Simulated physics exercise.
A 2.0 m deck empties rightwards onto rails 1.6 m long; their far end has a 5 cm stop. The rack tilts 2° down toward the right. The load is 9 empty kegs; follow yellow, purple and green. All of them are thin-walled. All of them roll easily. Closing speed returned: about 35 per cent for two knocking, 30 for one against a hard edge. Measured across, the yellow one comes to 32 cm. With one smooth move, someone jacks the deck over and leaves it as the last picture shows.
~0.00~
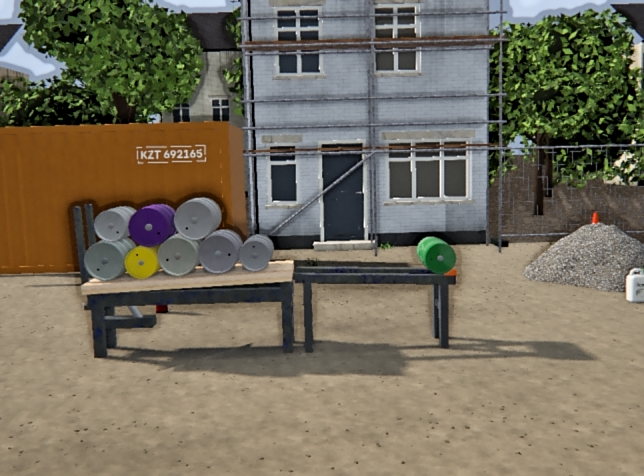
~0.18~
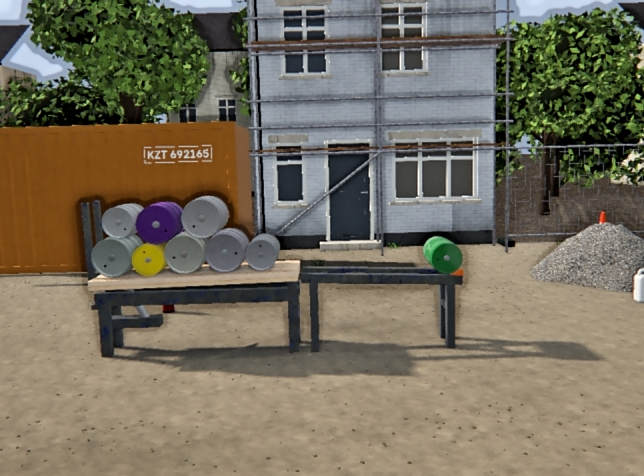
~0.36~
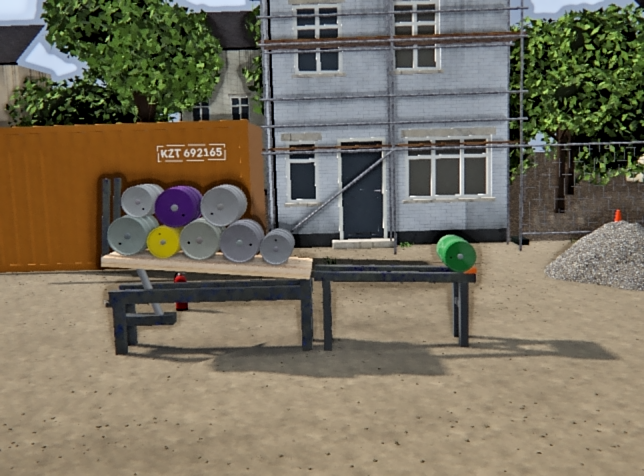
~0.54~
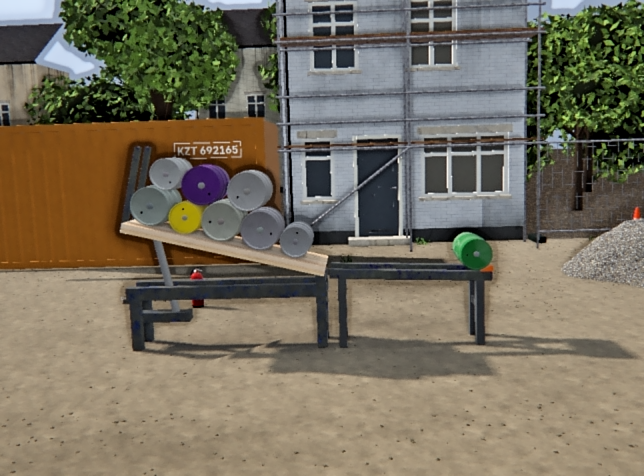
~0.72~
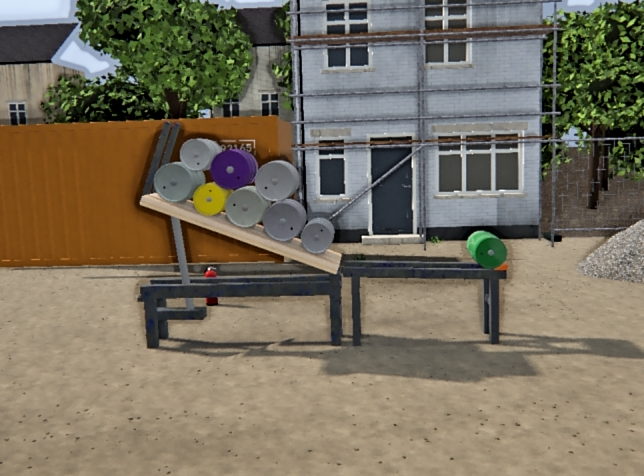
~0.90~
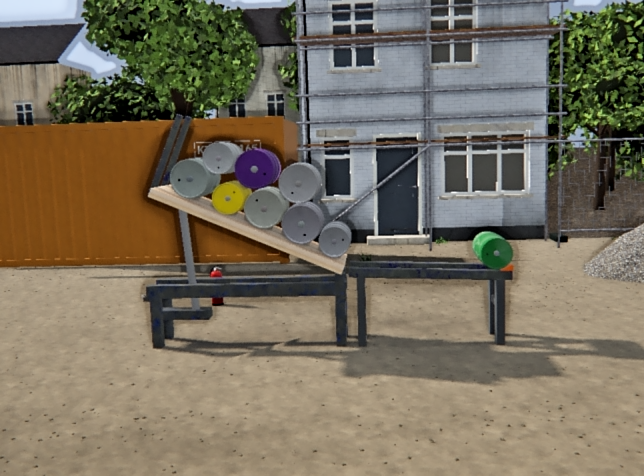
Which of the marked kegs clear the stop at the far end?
Yellow fails to top the stop; purple tops the stop; green tops the stop.
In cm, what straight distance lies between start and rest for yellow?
Moved: Yellow 230.
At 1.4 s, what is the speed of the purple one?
Roughly 2.0 m/s.
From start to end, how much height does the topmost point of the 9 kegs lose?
Roughly 15 cm.
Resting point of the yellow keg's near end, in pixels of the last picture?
You'll find it at roughly (425, 253) in the final picture.
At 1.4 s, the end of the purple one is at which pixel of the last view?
Near (328, 193).
After 1.4 s, yellow is on the deck, 75 cm from the hinge, rolling right; purple is up on others, 40 cm from the hinge, rolling right; green is on the rack, 15 cm from the rack's far end; 0 lost over the end.
After 1.9 s, yellow is on the rack, 145 cm from the rack's far end, rolling right; purple is up on others, 75 cm from the rack's far end, rolling right; green is on the rack, 5 cm from the rack's far end, rolling right; 0 lost over the end.
After 2.6 s, yellow is on the rack, 100 cm from the rack's far end, rolling right; purple is over the stop and falling; green is beyond the stop, on the ground; 4 lost over the end.
At rest (6.0 s), yellow is on the rack, 85 cm from the rack's far end; purple is over the stop, on the ground; green is beyond the stop, on the ground; 4 lost over the end.
